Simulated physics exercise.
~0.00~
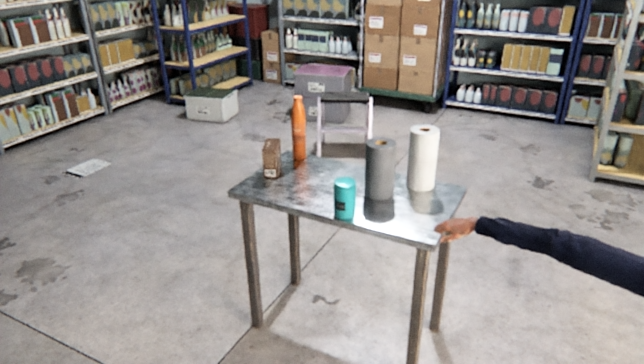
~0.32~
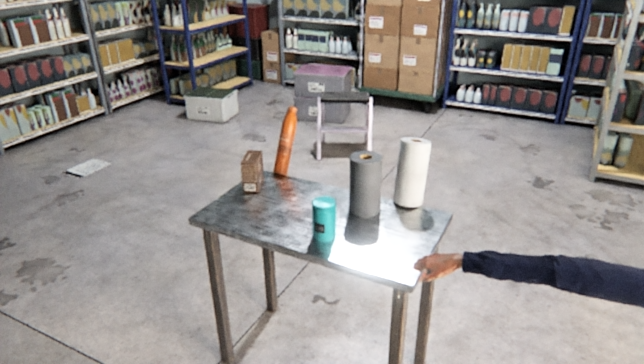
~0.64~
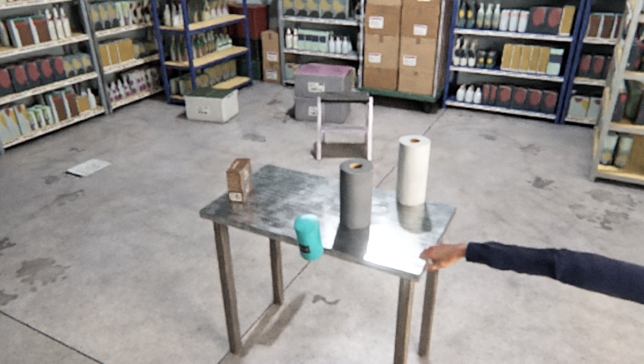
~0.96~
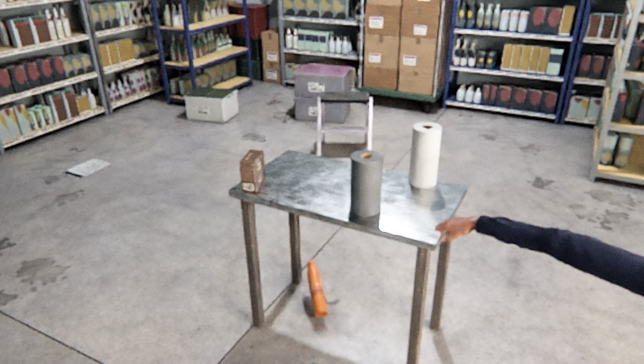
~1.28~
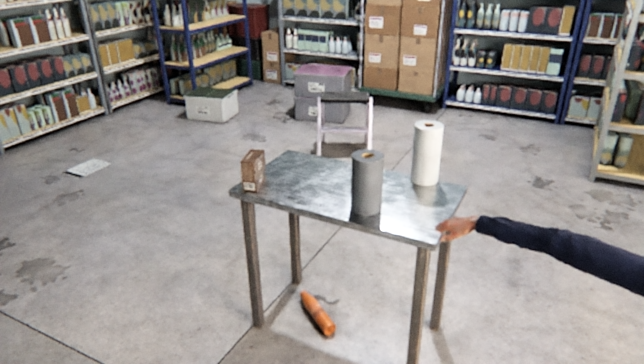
In a storeroom lined with shelves, a hand pulled a small metal table forward and then back, and a turquoise jar and an orange bottle toppled off, leaving the bottle lying on the floor while two rolls and a brown packet stayed upright on top.
